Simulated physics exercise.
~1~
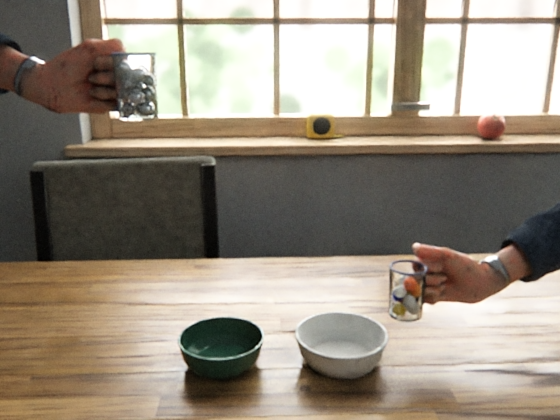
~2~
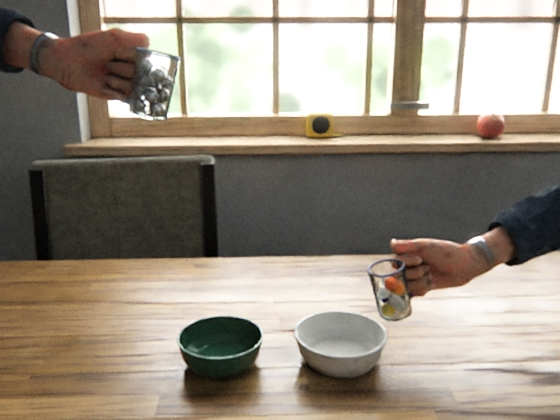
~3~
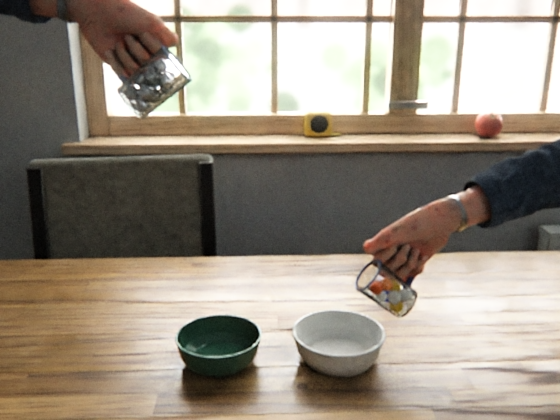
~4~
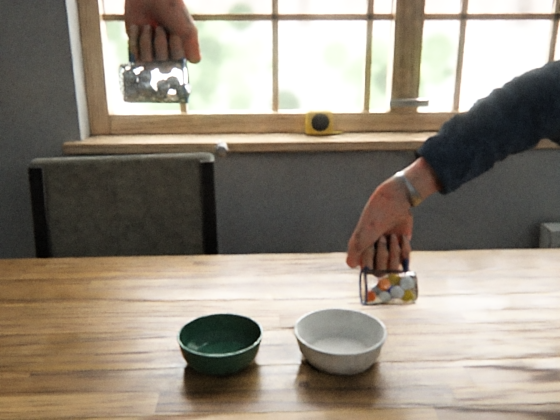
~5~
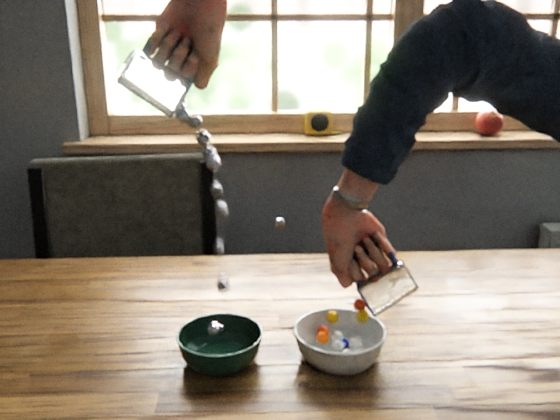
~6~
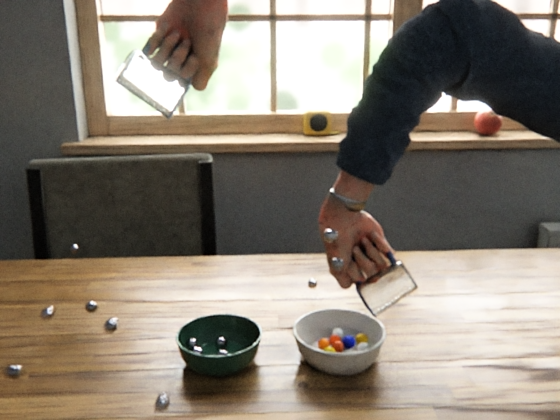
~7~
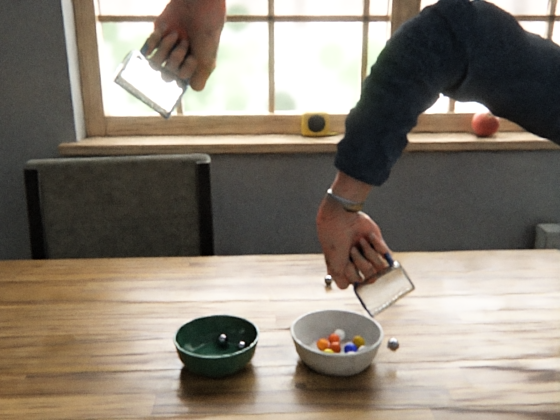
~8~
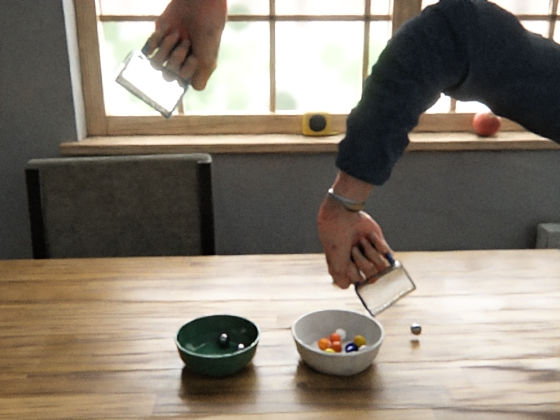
At the start, two hands hold clear cups above a wooden table, the left one high with silvery balls and the right one low with colourful balls. Both cups tip over, the left above a green bowl and the right above a white bowl. The silvery balls fall in a long stream while the colourful ones drop a short way into the white bowl. Silvery balls then bounce out across the table. At the end, both cups are empty, a few silvery balls sit in the green bowl, and the colourful ones rest together in the white bowl.
